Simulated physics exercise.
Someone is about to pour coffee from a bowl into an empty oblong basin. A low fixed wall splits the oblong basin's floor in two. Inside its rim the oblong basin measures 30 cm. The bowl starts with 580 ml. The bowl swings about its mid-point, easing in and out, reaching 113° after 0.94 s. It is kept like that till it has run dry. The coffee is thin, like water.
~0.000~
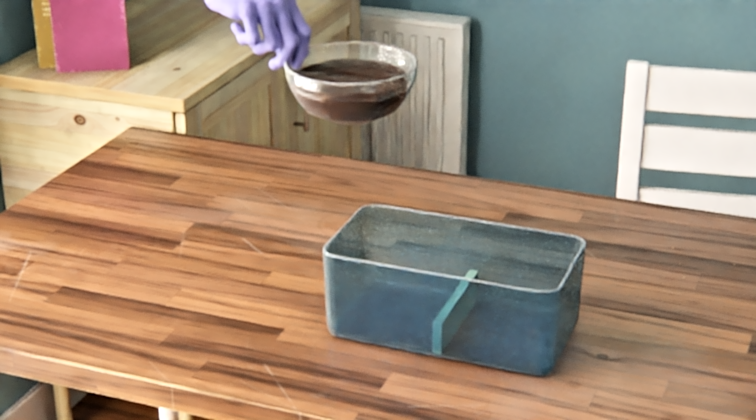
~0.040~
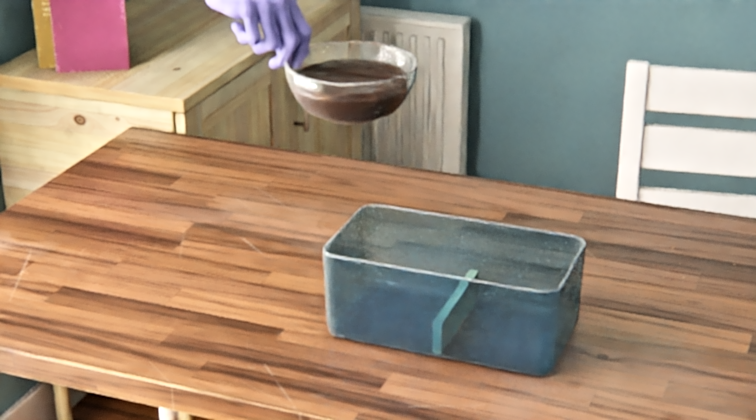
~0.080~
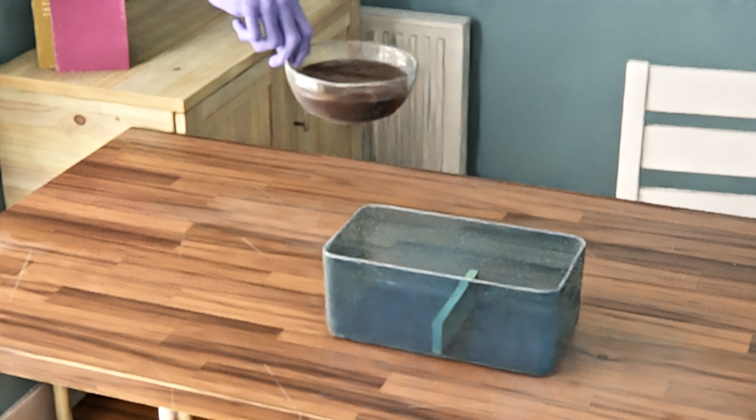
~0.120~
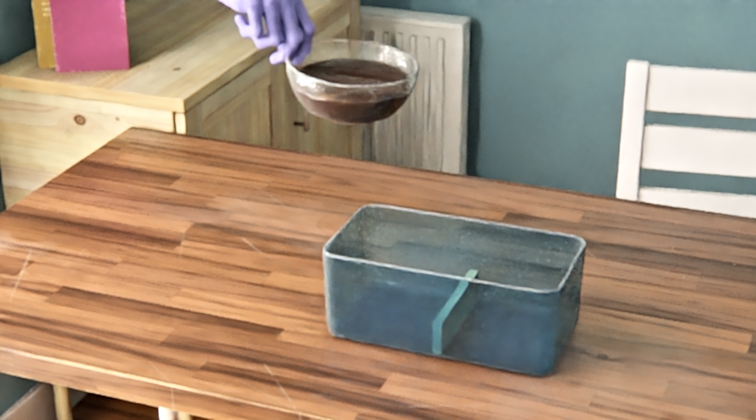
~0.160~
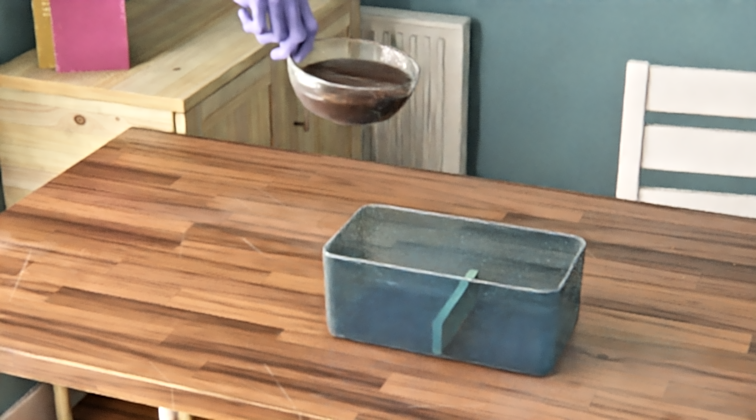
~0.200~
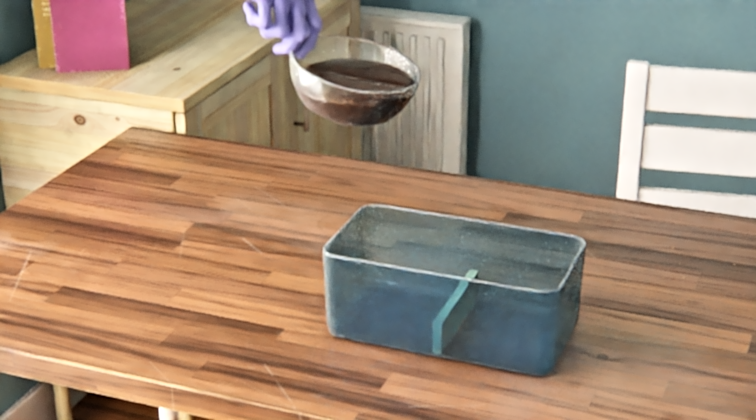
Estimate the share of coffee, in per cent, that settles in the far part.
The far part has some 50 per cent.
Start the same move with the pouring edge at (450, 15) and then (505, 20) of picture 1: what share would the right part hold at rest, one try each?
In turn about 80 and 65 per cent.
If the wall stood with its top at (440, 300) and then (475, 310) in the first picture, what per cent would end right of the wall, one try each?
First 70, then 25 per cent.
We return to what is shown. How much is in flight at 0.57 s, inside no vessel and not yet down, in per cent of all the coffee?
Near 54 in a hundred.
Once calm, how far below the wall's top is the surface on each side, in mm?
Some 32 mm on the left and 30 mm on the right.
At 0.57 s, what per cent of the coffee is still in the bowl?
Near 32 in a hundred.
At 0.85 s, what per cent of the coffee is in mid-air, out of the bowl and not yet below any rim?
About 6 per cent.
After 0.57 s the tilt is 75° and 32 per cent is still to pour, 4 is left of the wall and 8 right of it.
After 0.85 s the tilt is 110° and 0 per cent is still to pour, 43 is left of the wall and 50 right of it.
After 1.13 s the tilt is 113° and 0 per cent is still to pour, 48 is left of the wall and 50 right of it.
After 1.44 s the tilt is 113° and 0 per cent is still to pour, 48 is left of the wall and 50 right of it.
In the end 48 per cent lies left of the wall, 50 right of it and 1 outside.
